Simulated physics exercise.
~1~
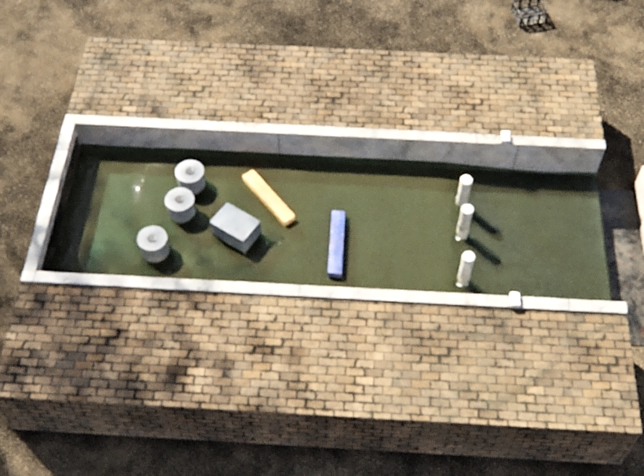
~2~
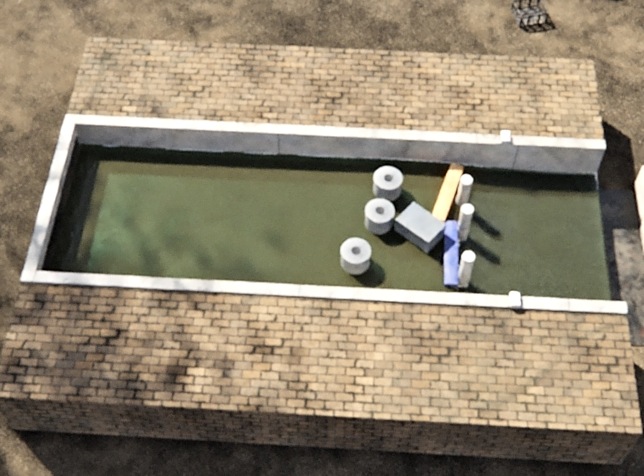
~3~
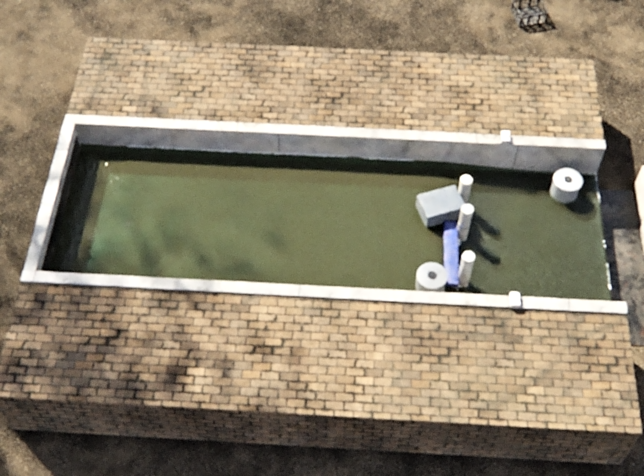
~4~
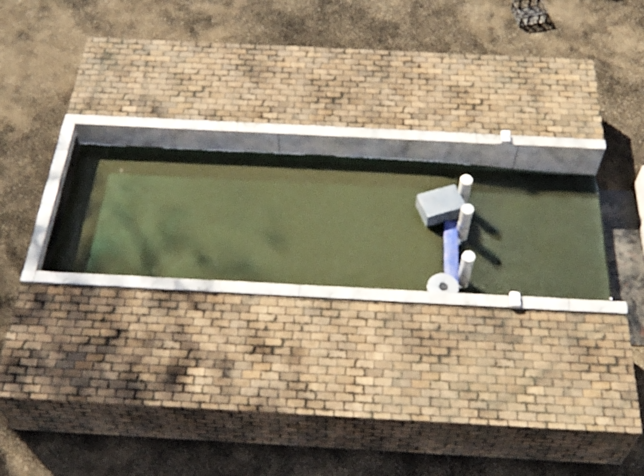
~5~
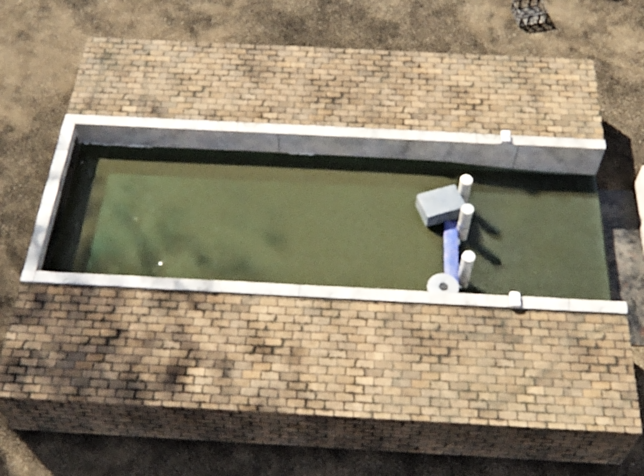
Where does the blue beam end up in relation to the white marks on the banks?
The blue beam is held back at the white posts and stays to the left of the marks, without passing them.
